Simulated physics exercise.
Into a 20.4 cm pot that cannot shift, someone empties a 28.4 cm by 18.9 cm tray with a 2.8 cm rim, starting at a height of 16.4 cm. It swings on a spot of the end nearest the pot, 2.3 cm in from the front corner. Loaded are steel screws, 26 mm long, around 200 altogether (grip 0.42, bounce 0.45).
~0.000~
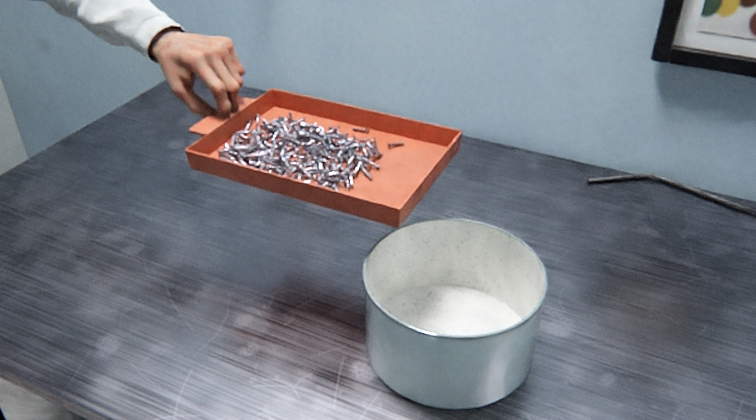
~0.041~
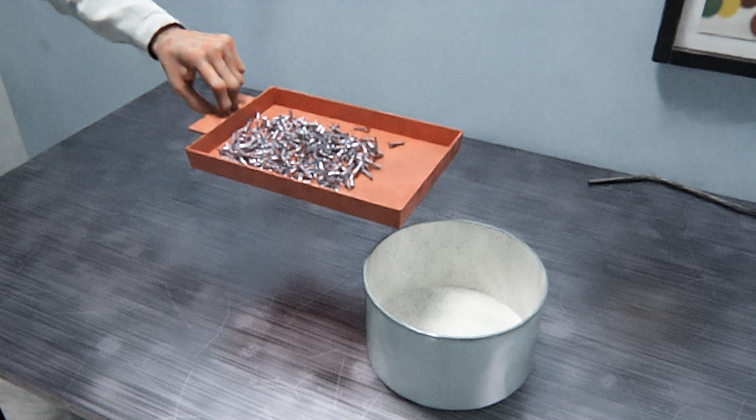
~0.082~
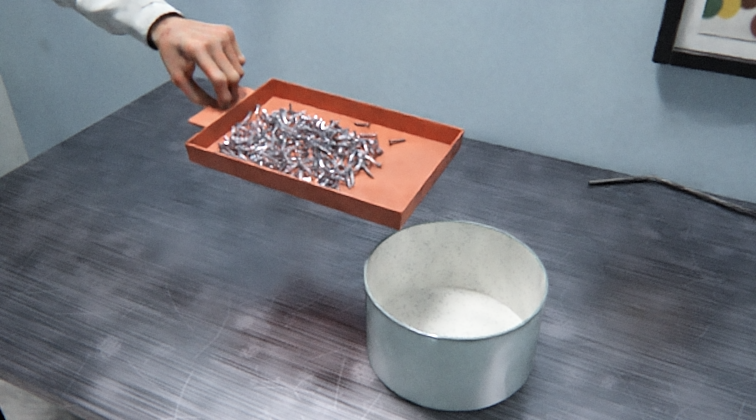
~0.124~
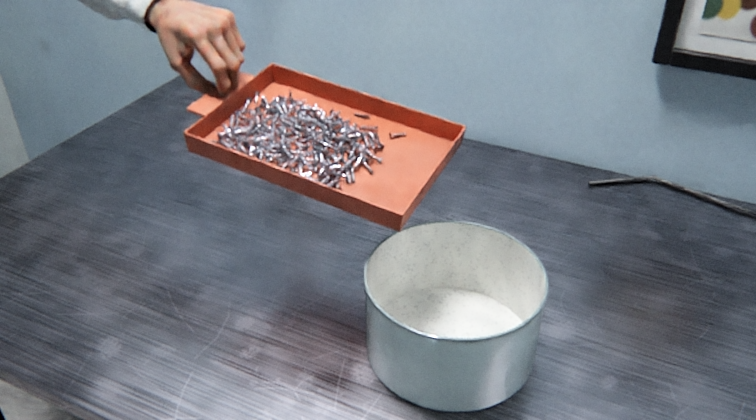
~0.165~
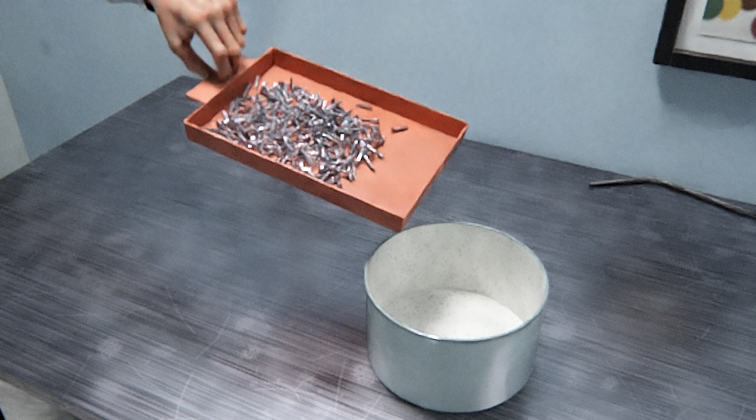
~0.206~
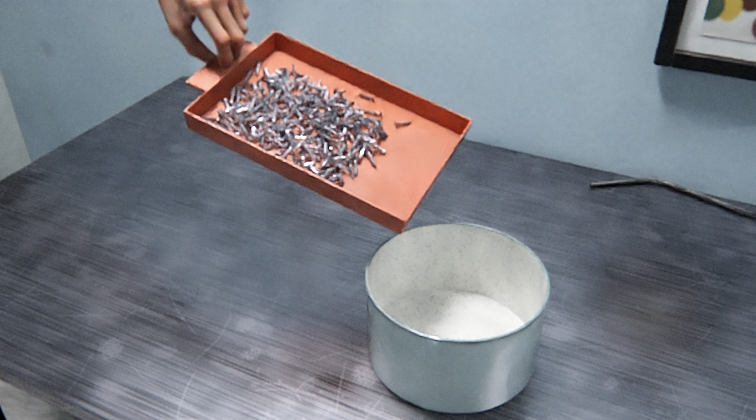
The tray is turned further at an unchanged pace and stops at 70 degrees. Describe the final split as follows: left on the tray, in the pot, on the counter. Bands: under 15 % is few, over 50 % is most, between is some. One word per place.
Tray: Some, pot: Most, counter: Few.
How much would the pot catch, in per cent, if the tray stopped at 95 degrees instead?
Then about 95 per cent.
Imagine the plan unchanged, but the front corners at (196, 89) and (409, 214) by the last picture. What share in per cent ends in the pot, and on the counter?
That works out as pot 35 and counter 30.
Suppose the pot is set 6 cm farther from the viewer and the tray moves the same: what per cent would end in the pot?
Near 30 per cent in that case.
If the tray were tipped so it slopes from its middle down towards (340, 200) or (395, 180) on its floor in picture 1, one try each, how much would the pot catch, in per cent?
Roughly 35 per cent on the first try and 55 per cent on the second.
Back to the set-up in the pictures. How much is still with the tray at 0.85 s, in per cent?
It comes to near 55 per cent.
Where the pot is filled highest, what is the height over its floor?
I'd put it at close to 2.0 centimetres.
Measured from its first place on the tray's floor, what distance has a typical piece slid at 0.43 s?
Roughly 3 cm.
After 0.43 s, tilt 45 degrees; the tray holds 100 %, the pot 0 %.
After 0.58 s, tilt 63 degrees; the tray holds 100 %, the pot 0 %.
After 0.85 s, tilt 70 degrees; the tray holds 55 %, the pot 30 %.
At rest (1.8 s), tray 35 %, pot 65 %, counter 0 %.
